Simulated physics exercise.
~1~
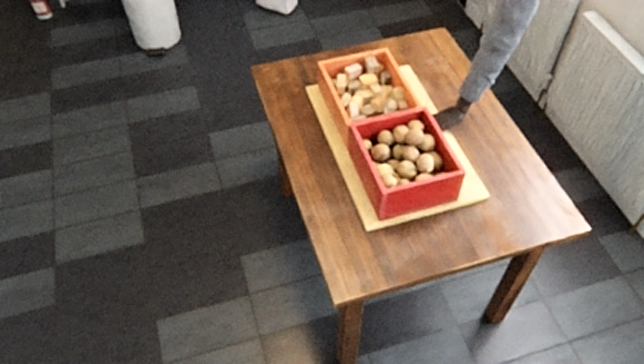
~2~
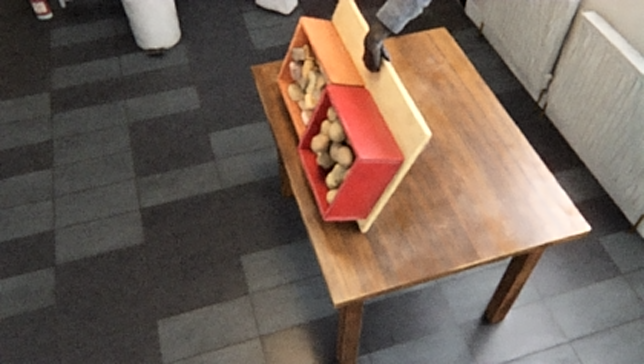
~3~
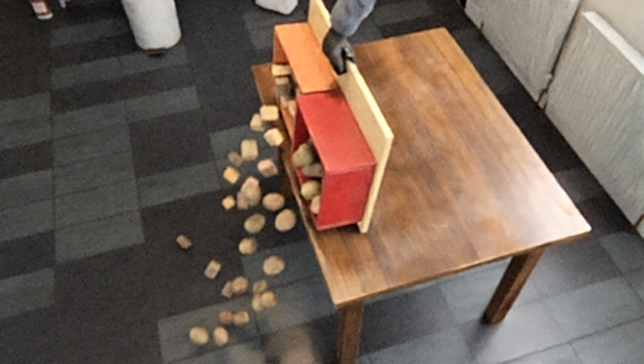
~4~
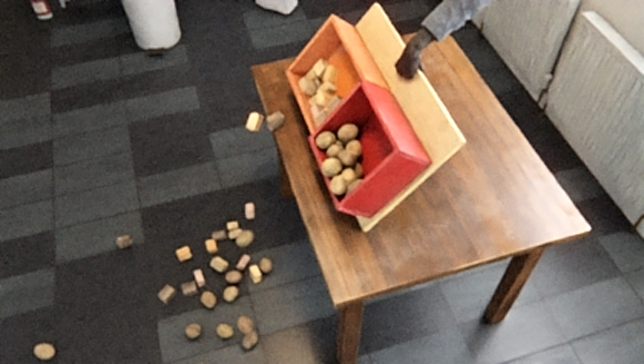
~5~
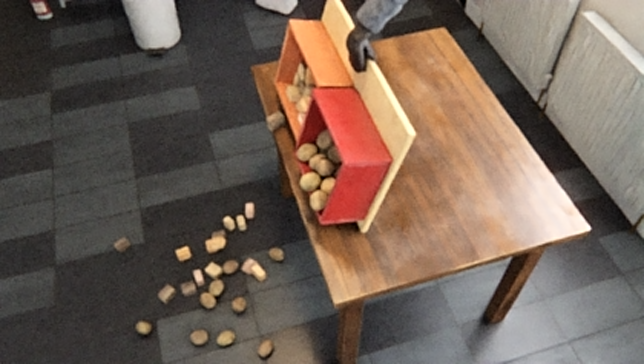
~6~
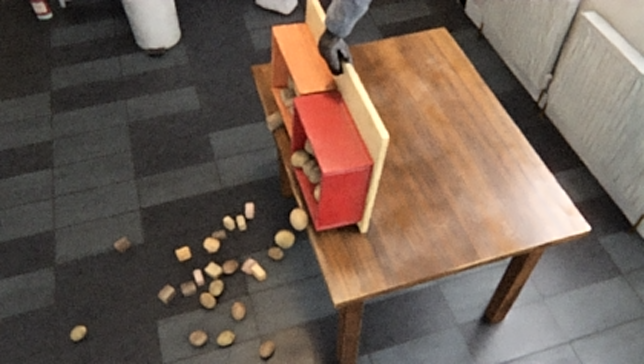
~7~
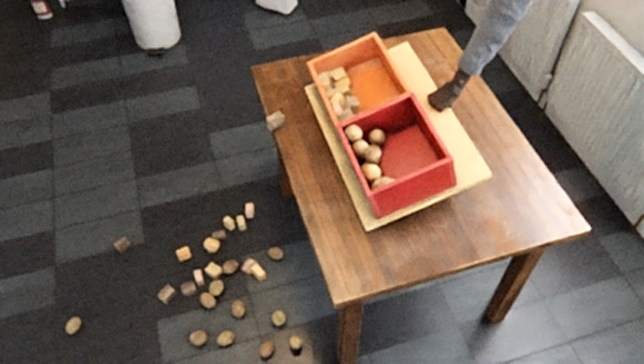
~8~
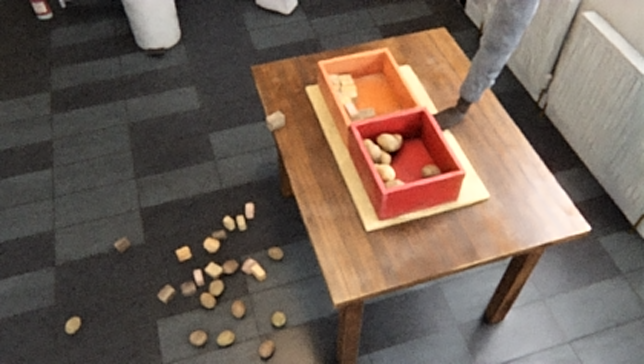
On a wooden table, a gloved hand tipped a board holding a red basket of potatoes and an orange one of wooden chunks, spilling many onto the floor, partly lowered and raised it again, then laid it flat with some still inside.
